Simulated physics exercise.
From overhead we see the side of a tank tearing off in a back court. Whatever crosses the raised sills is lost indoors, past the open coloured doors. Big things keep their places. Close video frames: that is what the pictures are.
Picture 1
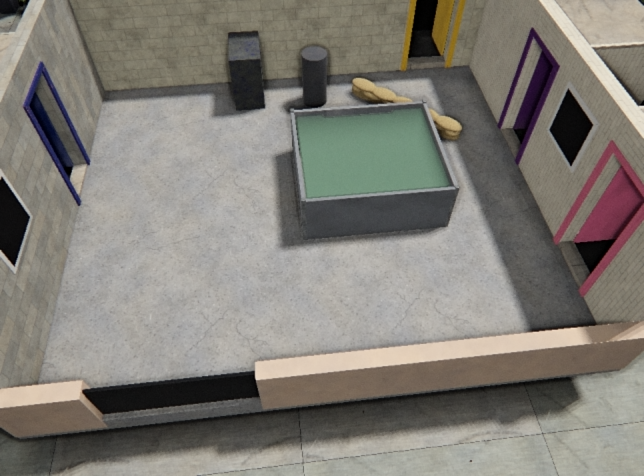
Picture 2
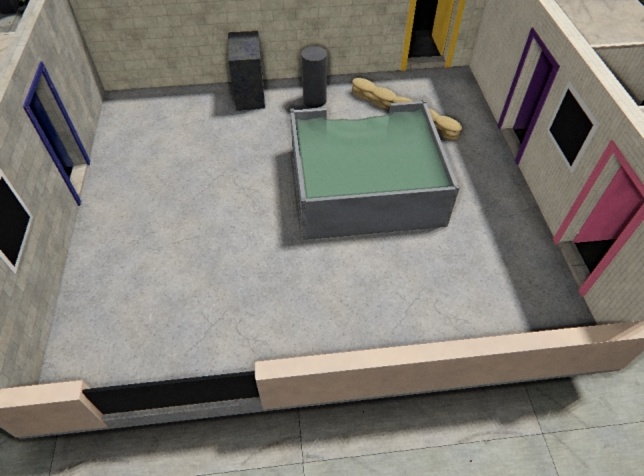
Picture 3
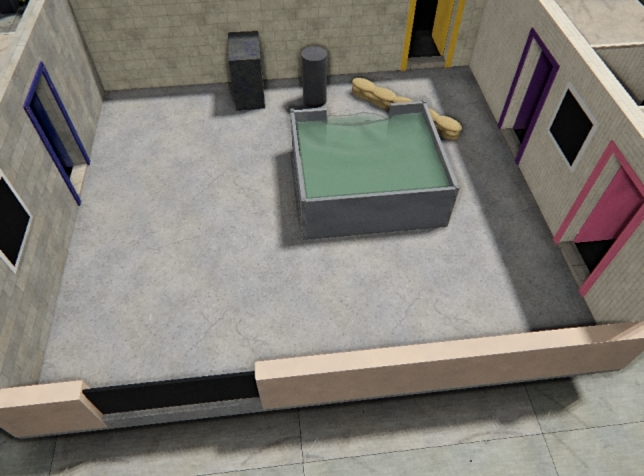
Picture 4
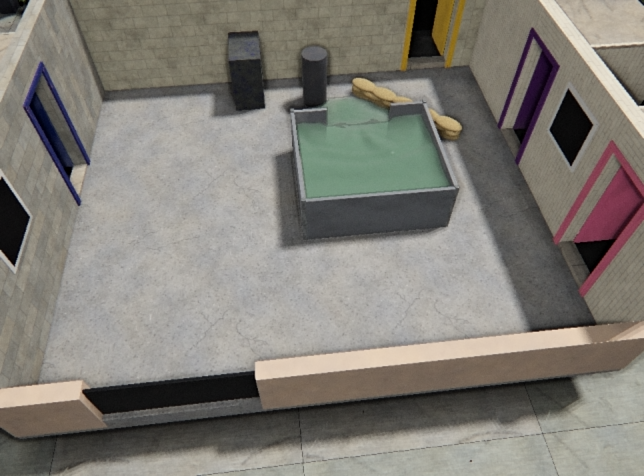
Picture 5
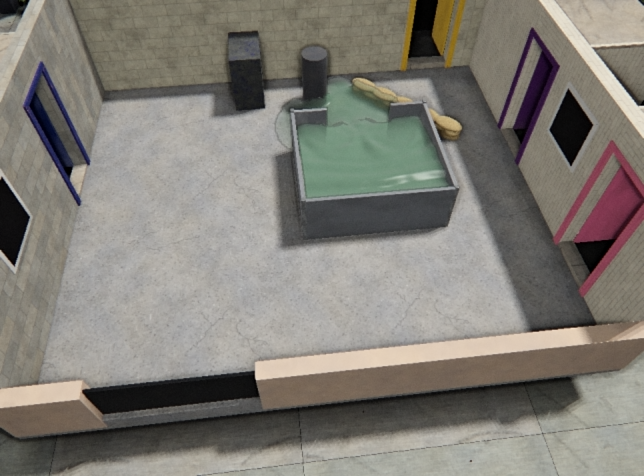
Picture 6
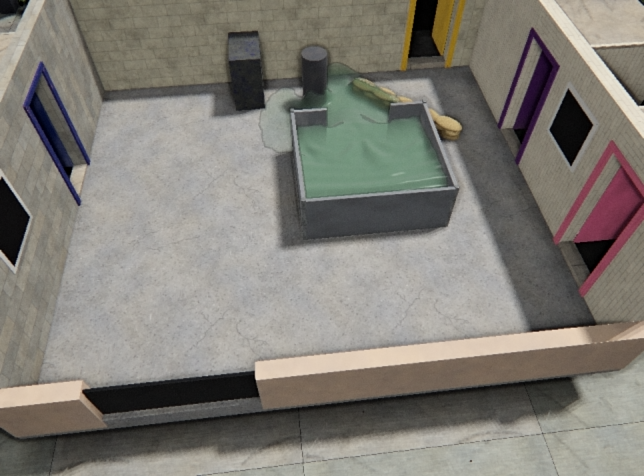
Green water pours through a gap in the tank's far side and spreads across the courtyard floor.
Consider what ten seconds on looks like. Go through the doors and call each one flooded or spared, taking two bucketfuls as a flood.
Blue door: Flooded, yellow door: Spared, purple door: Flooded, pink door: Spared.
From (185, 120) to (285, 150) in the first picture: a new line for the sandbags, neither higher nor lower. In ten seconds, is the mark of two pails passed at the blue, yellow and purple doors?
Here's how it plays out: The blue door survives it, the yellow door gets swamped, the purple door gets swamped.
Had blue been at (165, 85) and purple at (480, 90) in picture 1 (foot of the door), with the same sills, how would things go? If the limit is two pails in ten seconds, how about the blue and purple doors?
Here the blue door stays within the limit while the purple door tops the limit.
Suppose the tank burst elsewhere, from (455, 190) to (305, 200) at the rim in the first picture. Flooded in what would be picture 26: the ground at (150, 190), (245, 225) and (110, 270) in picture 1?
Going in your order, I'd say still bare, then still bare, then drenched.
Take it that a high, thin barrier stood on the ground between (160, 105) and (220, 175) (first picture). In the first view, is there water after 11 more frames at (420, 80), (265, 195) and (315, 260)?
Taking the three spots in turn, they are inundated, unwetted and unwetted.
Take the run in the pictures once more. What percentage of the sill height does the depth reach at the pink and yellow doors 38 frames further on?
Some 70 percent, then some 50 percent.
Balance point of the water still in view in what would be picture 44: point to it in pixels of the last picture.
The water's middle lies around (330, 183).
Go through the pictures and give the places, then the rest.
In the first frame, still water in the tank at (369, 150).
In the second frame, water pours out on the tank's far side and has run to a hidden place.
In the third frame, the front is at a hidden place, out from the gap on the tank's far side.
In the fourth frame, the front is at (332, 100), out from the gap on the tank's far side.
In the fifth frame, the front is at (336, 79), out from the gap on the tank's far side.
In the sixth frame, the front is at a hidden place, out from the gap on the tank's far side.
A moment on, water covers 15 % of the floor; the blue door not reached, the yellow door wet at the sill, nothing in, the purple door not reached, the pink door not reached.
Next, water covers 30 % of the floor; the blue door not reached, the yellow door wet at the sill, nothing in, the purple door not reached, the pink door not reached.
Then, water covers 55 % of the floor; the blue door under two buckets in, the yellow door wet at the sill, nothing in, the purple door under two buckets in, the pink door wet at the sill, nothing in.
Later, water covers 90 % of the floor; the blue door over two buckets in, the yellow door wet at the sill, nothing in, the purple door over two buckets in, the pink door wet at the sill, nothing in.
In the end, water covers 95 % of the floor; the blue door over two buckets in, the yellow door under two buckets in, the purple door over two buckets in, the pink door under two buckets in.
